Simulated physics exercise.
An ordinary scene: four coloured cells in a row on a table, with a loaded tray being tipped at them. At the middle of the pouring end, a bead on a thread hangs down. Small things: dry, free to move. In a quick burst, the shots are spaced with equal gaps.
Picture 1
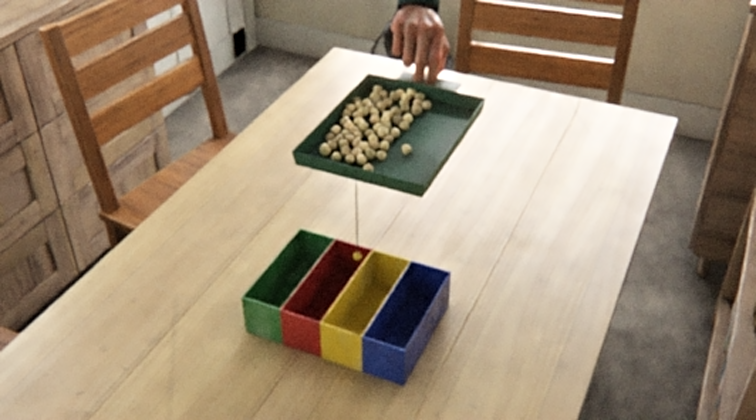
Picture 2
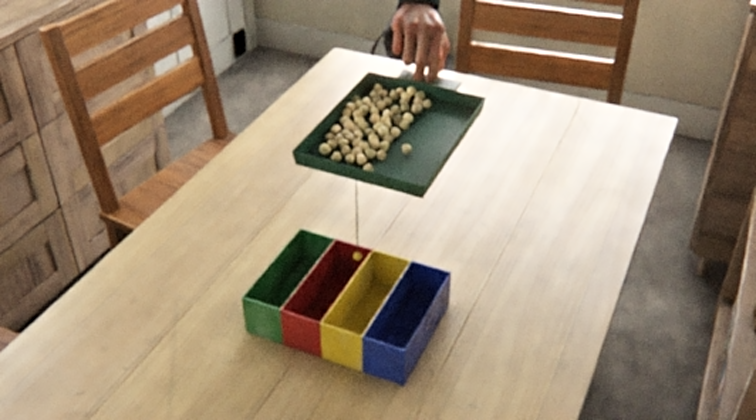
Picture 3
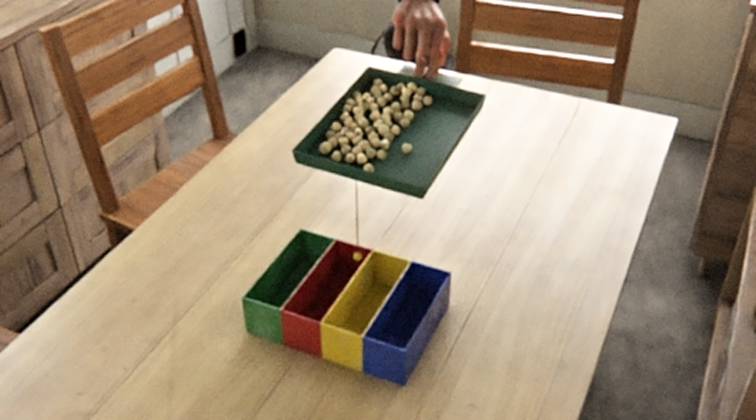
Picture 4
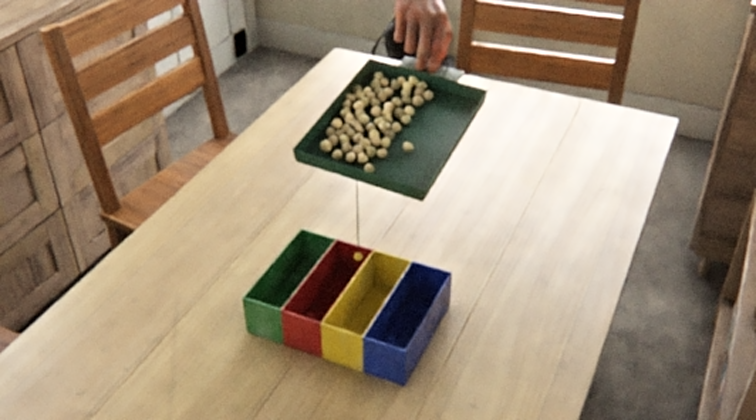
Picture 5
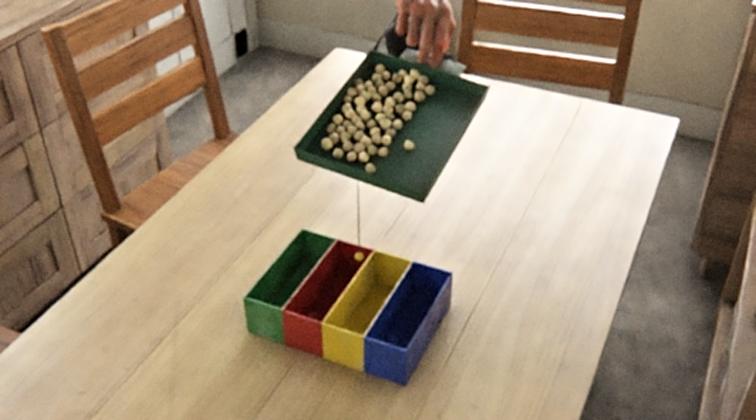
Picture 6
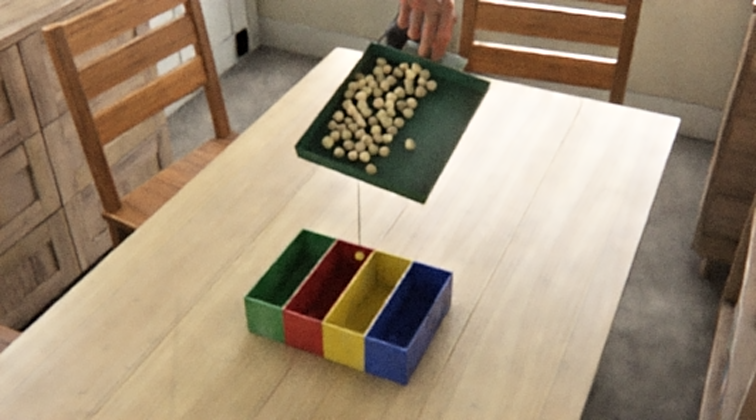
A green tray of macadamia nuts, gripped by a hand at its far side, stays level at first, then tilts slightly, its far side rising and right corner dipping, above green, red, yellow and blue cells on a wooden table.
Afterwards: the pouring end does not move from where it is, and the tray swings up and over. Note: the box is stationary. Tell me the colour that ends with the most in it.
That would be blue.
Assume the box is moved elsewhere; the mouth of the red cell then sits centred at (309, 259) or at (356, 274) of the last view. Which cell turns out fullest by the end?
First try: The blue cell. Second try: Yellow.
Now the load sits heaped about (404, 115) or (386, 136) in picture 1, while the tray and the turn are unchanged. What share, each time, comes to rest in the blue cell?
Estimate: 80 % first, 60 % second.
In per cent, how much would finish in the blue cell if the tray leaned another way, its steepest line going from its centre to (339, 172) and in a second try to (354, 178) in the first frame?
You'd get 0 per cent the first time and 10 per cent the second time.
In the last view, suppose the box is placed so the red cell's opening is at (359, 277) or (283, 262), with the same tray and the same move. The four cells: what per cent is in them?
100 %, 10 %.
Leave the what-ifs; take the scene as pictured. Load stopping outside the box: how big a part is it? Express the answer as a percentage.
Estimate: Around 10 percent.
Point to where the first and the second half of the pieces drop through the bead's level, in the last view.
(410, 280) first, (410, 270) later.
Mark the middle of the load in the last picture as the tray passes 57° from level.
Near (402, 159).
Soon, tray tipped steeply; nearly all on the tray; a stray few falling or outside the box.
A while on, tray tipped right over; nearly all on the tray; a small part in the blue cell.
Towards the end, tray tipped past a quarter turn; about two thirds in the blue cell; about a quarter in the yellow cell; a stray few in the red cell; a small part falling or outside the box.
Finally, tray tipped past a quarter turn; about two thirds in the blue cell; about a quarter in the yellow cell; a stray few in the red cell; none in the green cell; a small part outside the box.
